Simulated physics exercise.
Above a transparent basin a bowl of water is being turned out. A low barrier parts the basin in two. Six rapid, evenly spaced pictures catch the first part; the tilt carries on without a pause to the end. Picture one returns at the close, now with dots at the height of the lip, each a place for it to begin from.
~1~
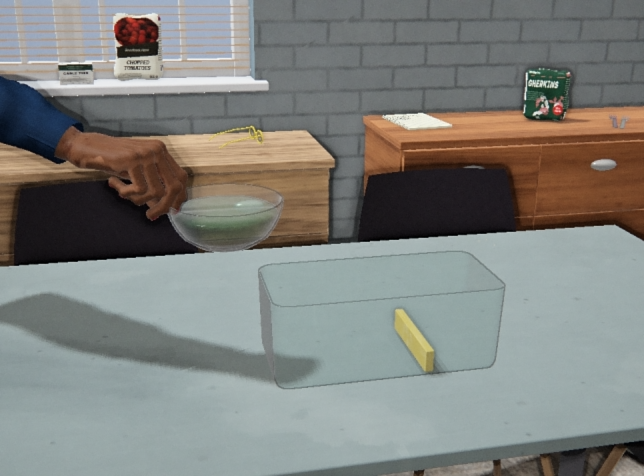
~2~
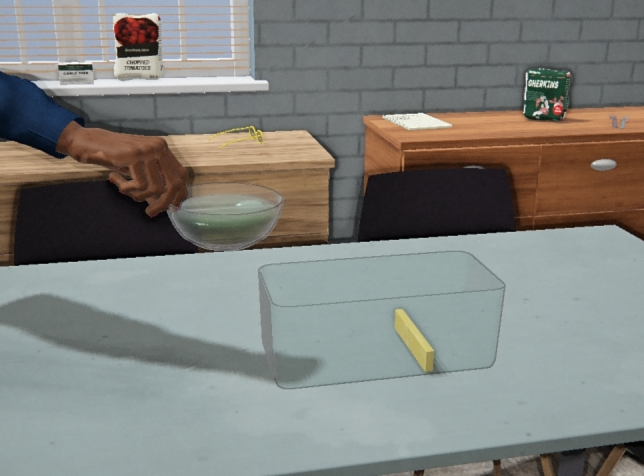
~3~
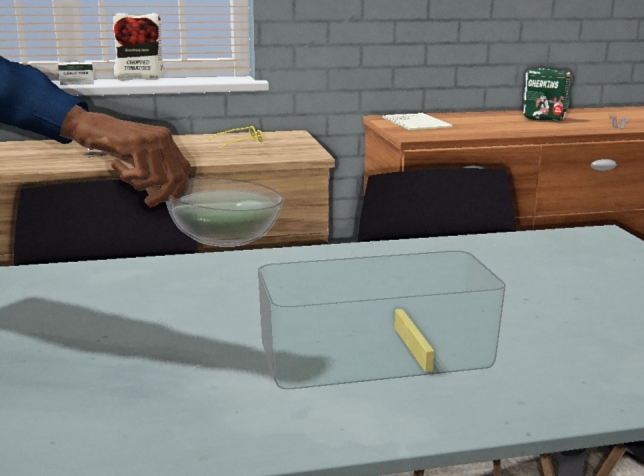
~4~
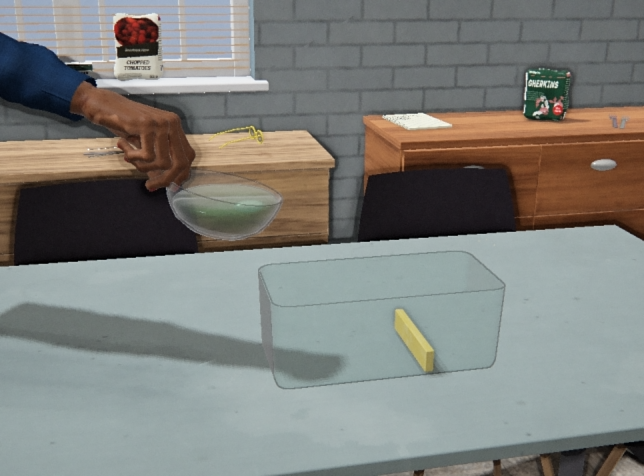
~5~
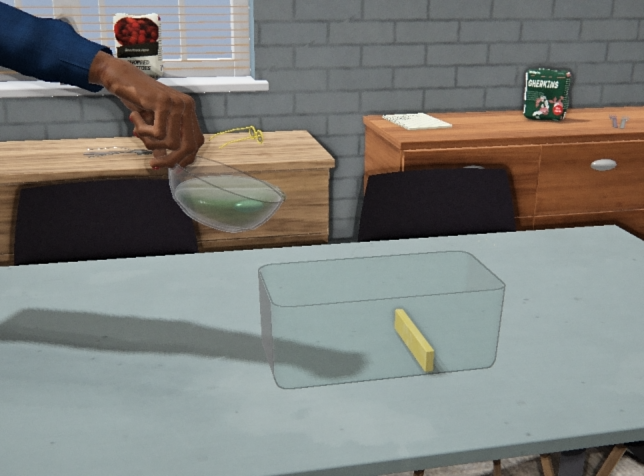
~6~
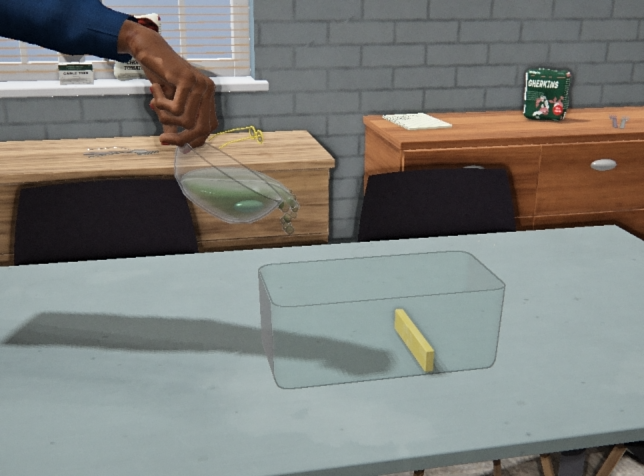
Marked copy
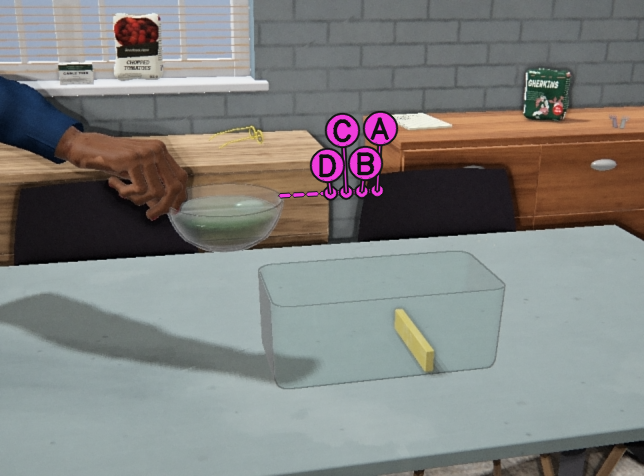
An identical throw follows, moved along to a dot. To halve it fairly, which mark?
Best: C.
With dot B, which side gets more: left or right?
The right one.
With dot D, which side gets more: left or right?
The left one.
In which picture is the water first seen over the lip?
Picture 5.
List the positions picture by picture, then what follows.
The first frame shows upright, lip at (280, 195); basin from (274, 387) to (494, 364); top of the wall at (414, 329); nothing has left yet.
The second frame shows upright, lip at (280, 195); nothing has left yet.
The third frame shows tipped about 6°, lip at (280, 195); nothing has left yet.
The fourth frame shows tipped about 13°, lip at (280, 195); nothing has left yet.
The fifth frame shows tipped about 23°, lip at (280, 195); water is over the lip, down to (280, 195).
The sixth frame shows tipped about 34°, lip at (280, 195); water is over the lip, down to (286, 229).
In magenta, A at (377, 190); B at (361, 191); C at (346, 192); D at (330, 193).
With A, about 18 % ends left of the wall and 81 % right of it.
With B, about 22 % ends left of the wall and 77 % right of it.
With C, about 42 % ends left of the wall and 57 % right of it.
With D, about 78 % ends left of the wall and 21 % right of it.
